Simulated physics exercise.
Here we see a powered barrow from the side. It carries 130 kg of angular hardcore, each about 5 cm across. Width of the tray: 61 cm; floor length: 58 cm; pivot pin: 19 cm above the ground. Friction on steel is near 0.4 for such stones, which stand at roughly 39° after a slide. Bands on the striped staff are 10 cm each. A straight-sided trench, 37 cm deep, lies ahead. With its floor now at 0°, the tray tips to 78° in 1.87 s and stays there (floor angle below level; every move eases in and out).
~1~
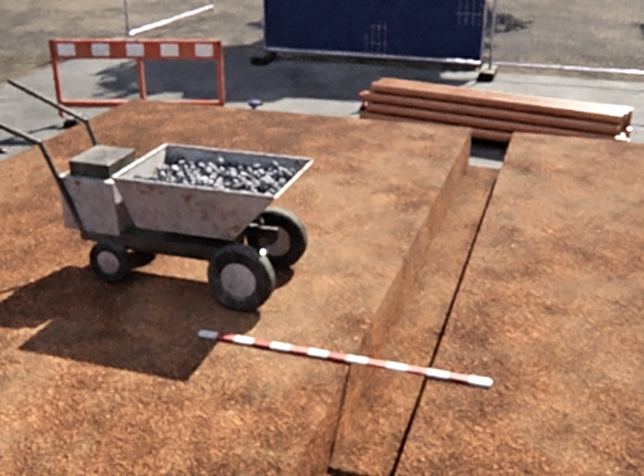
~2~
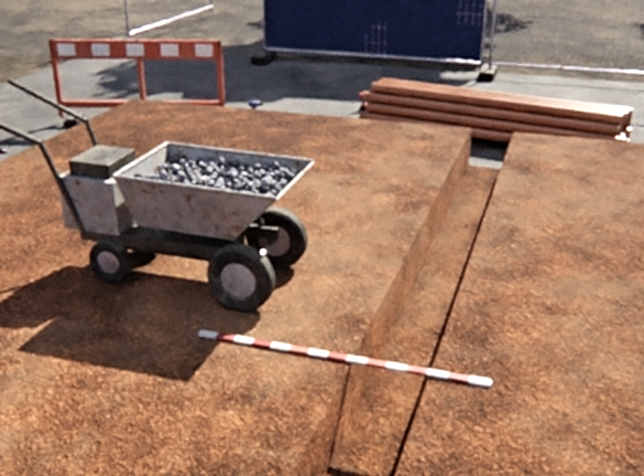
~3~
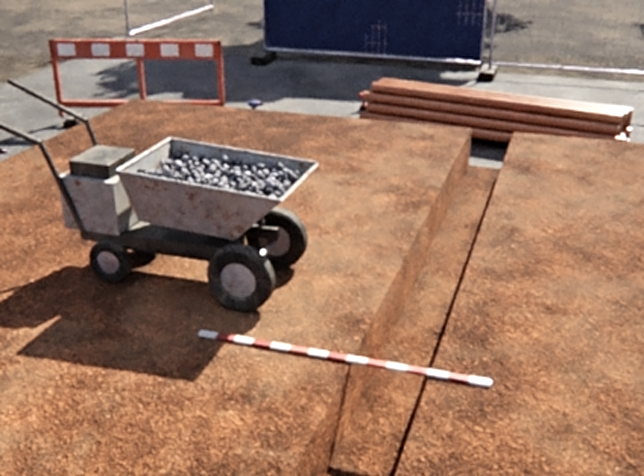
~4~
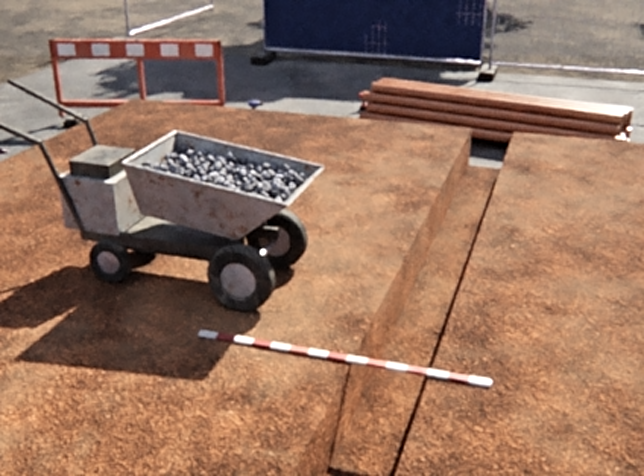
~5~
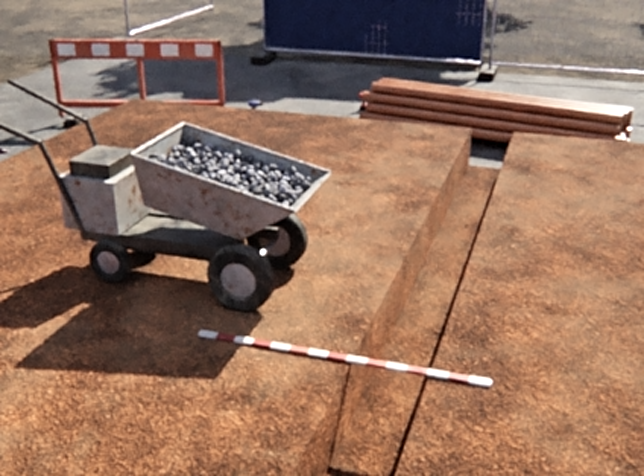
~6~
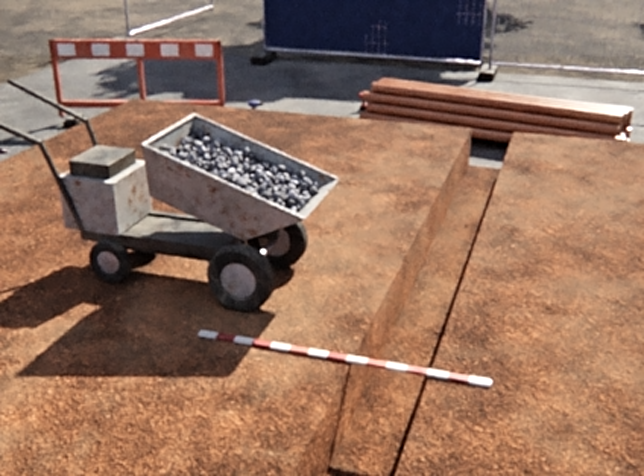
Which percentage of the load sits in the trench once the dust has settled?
Near 53 per cent.
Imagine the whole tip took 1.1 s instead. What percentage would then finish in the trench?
With that change, it comes to around 60 per cent.
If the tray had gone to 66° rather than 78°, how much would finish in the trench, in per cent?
Then close to 65 per cent.
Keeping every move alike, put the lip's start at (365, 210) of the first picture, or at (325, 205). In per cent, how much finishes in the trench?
Around 25% for the first place and 100% for the second.
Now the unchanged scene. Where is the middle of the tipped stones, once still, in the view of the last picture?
Somewhere around (407, 357) in the last picture.
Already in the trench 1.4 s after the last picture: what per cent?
Around 30 per cent of it.
Then, 0.8 s after the last picture the floor is at 66°, 99 % in the tray, 1 % short of the trench; the foremost stones are at (359, 281).
Then, 1.4 s after the last picture the floor is at 78°, 53 % in the tray, 15 % short of the trench, 32 % in the trench; the foremost stones are at (439, 370).
Then, 1.7 s after the last picture the floor is at 78°, 36 % in the tray, 16 % short of the trench, 47 % in the trench; the foremost stones are at (439, 375).
Then, 3.7 s after the last picture the floor is at 78°, 31 % in the tray, 15 % short of the trench, 53 % in the trench; the foremost stones are at (443, 361).
